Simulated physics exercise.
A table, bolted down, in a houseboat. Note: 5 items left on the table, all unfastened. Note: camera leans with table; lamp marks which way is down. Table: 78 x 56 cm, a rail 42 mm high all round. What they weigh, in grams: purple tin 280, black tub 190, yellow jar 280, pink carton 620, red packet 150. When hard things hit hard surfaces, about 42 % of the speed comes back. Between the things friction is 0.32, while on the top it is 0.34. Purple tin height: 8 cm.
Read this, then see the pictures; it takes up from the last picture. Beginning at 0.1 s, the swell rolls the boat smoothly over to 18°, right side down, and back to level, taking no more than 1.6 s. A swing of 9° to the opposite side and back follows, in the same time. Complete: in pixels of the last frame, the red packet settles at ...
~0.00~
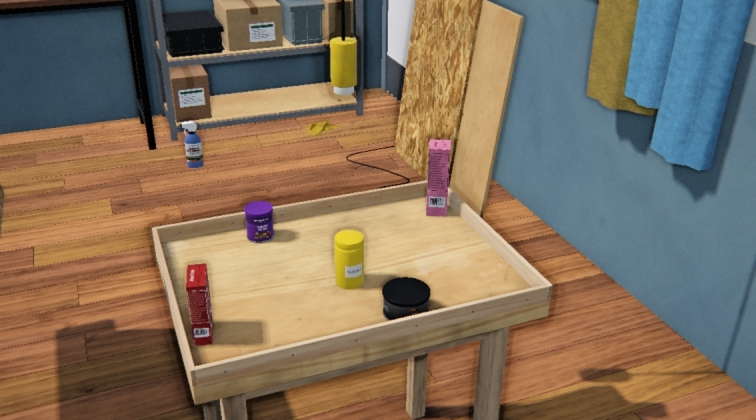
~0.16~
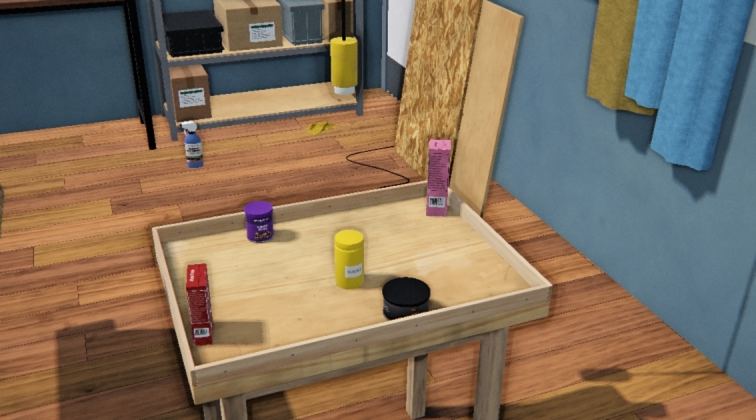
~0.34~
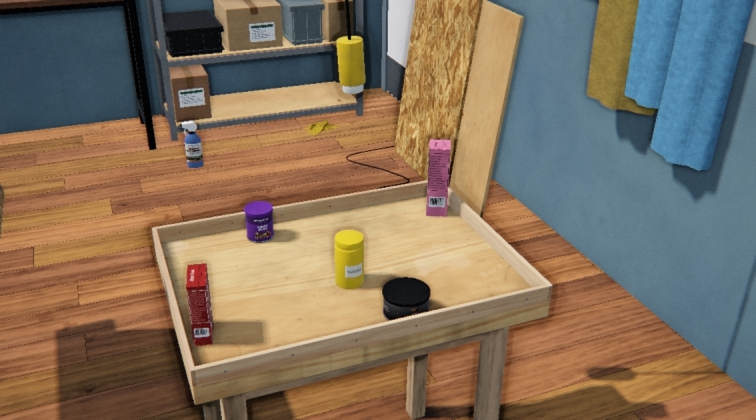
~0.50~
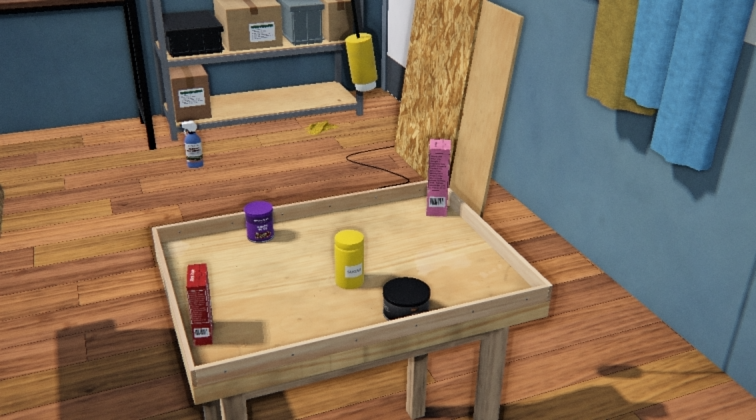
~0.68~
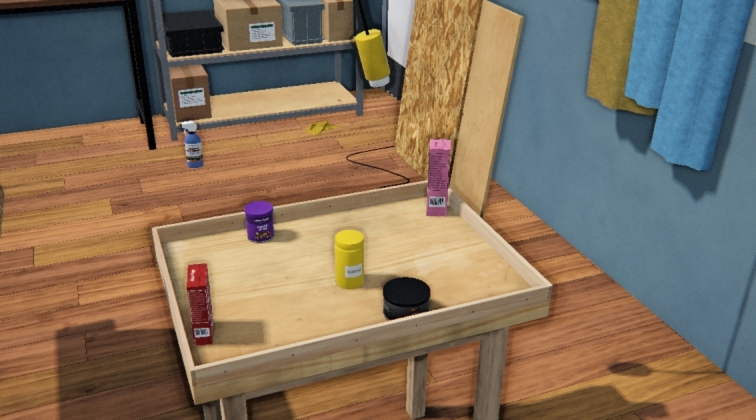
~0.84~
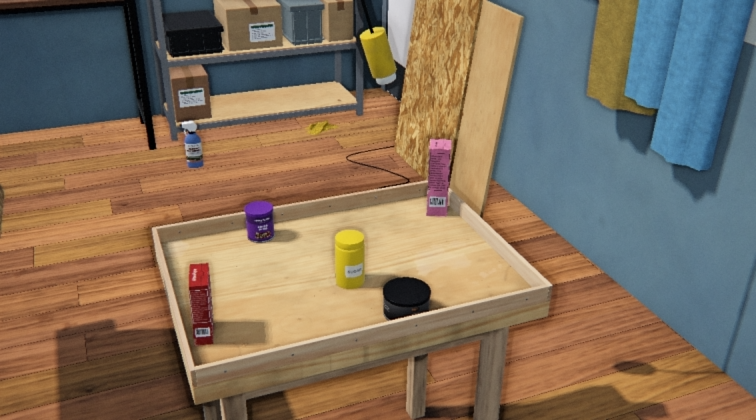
... near (281, 316).
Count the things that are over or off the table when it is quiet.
1.
After 1.14 s, floor tilted 14°, right side down; red packet 52° off its base near (235, 306).
After 1.34 s, floor tilted 8°, right side down; red packet on its side near (276, 317).
After 2.54 s, floor tilted 9°, left side down; red packet on its side near (281, 315).
In the end (3.8 s), toppled on the table, red packet; the other 4 under 5 cm from the start. At the end, from the last picture's camera, red packet near (281, 316).
